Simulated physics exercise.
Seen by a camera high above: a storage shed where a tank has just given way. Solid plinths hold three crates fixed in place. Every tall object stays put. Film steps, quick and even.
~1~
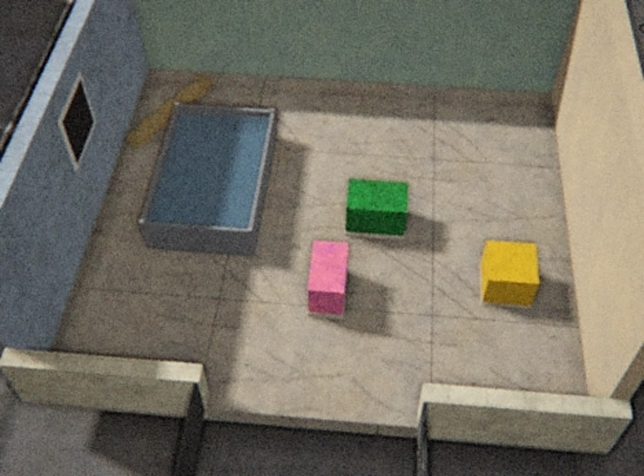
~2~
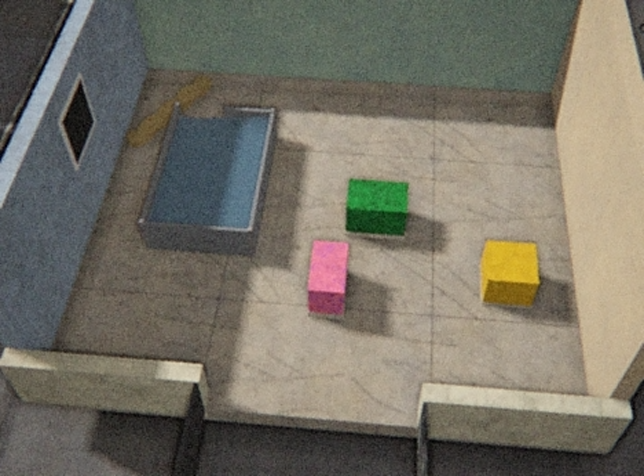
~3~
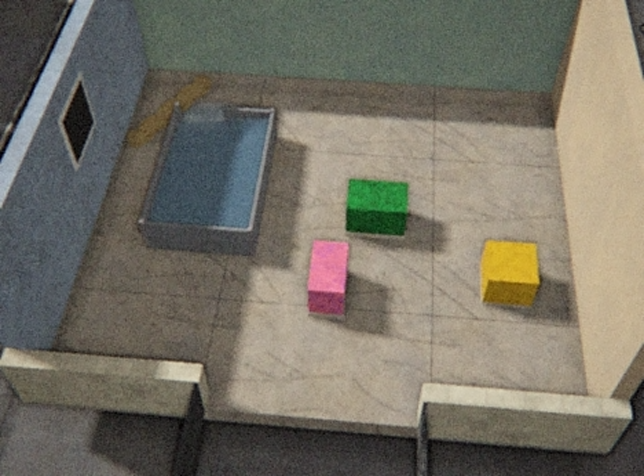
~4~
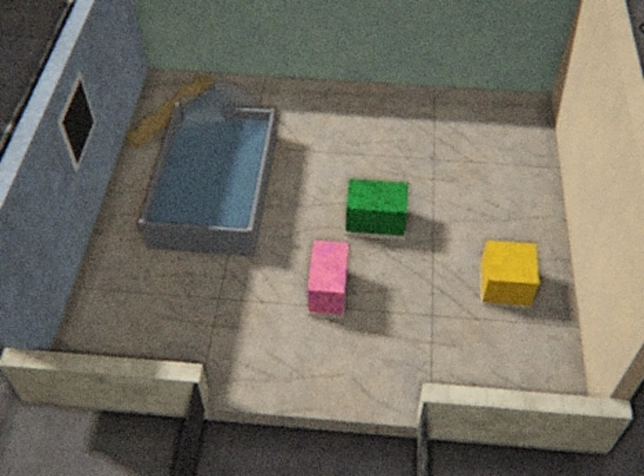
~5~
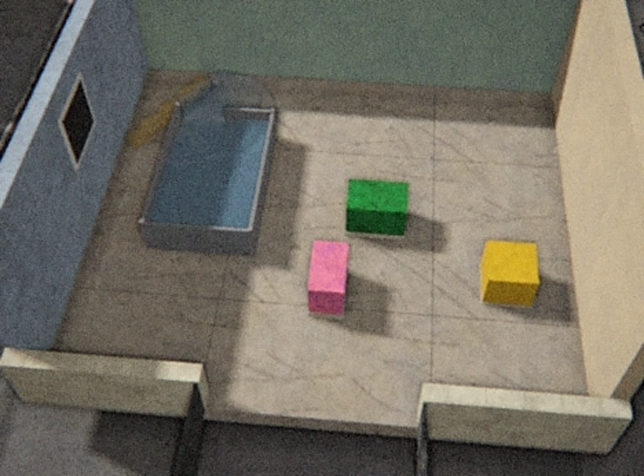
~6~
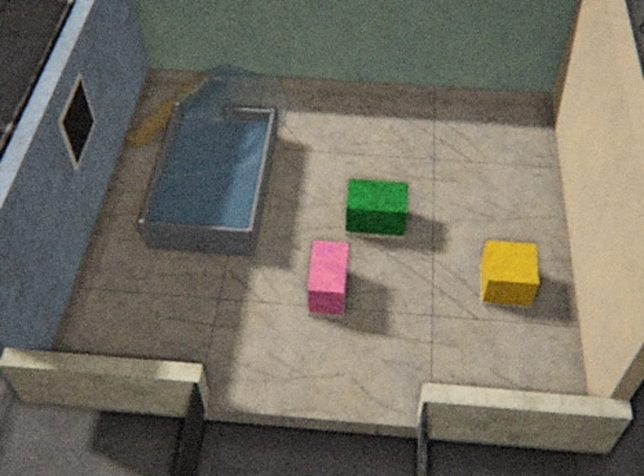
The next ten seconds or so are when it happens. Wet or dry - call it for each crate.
Calls: Pink crate - dry; yellow crate - wet; green crate - dry.
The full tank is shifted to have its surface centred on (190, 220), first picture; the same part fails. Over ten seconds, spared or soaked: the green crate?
Green crate: Unaffected.
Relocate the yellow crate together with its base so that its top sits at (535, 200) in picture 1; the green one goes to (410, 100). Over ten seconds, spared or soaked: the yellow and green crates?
In ten seconds the yellow crate is reached and the green crate is reached.
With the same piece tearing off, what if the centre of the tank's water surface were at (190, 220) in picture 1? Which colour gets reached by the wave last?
Last of all, it's the pink-painted one.
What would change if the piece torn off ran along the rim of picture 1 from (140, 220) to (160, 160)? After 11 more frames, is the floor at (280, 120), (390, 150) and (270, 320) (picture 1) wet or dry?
Point by point: Unwetted, unwetted, unwetted.
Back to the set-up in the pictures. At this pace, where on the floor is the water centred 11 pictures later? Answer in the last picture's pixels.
Centre point: Around (227, 153).
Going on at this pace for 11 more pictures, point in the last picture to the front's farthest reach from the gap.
Somewhere near (441, 90).
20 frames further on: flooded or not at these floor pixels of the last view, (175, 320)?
Result for the point: Unwetted.
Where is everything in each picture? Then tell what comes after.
The first picture shows the water tank at (212, 167) is whole and still.
In the second picture, the front is at a hidden place, out from the gap on the water tank's far side.
In the third picture, the front is at (228, 105), out from the gap on the water tank's far side.
In the fourth picture, the front is at (229, 87), out from the gap on the water tank's far side.
In the fifth picture, the front is at (245, 76), out from the gap on the water tank's far side.
In the sixth picture, water pours out on the water tank's far side and has run to (269, 78).
A moment on, water covers 10 % of the floor; the pink crate not reached, the yellow crate not reached, the green crate not reached.
Next, water covers 20 % of the floor; the pink crate not reached, the yellow crate not reached, the green crate not reached.
Then, water covers 40 % of the floor; the pink crate not reached, the yellow crate not reached, the green crate not reached.
Later, water covers 55 % of the floor; the pink crate not reached, the yellow crate water round its plinth, the green crate water round its plinth.
In the end, water covers 85 % of the floor; the pink crate stayed above the water, the yellow crate was topped, the green crate stayed above the water.
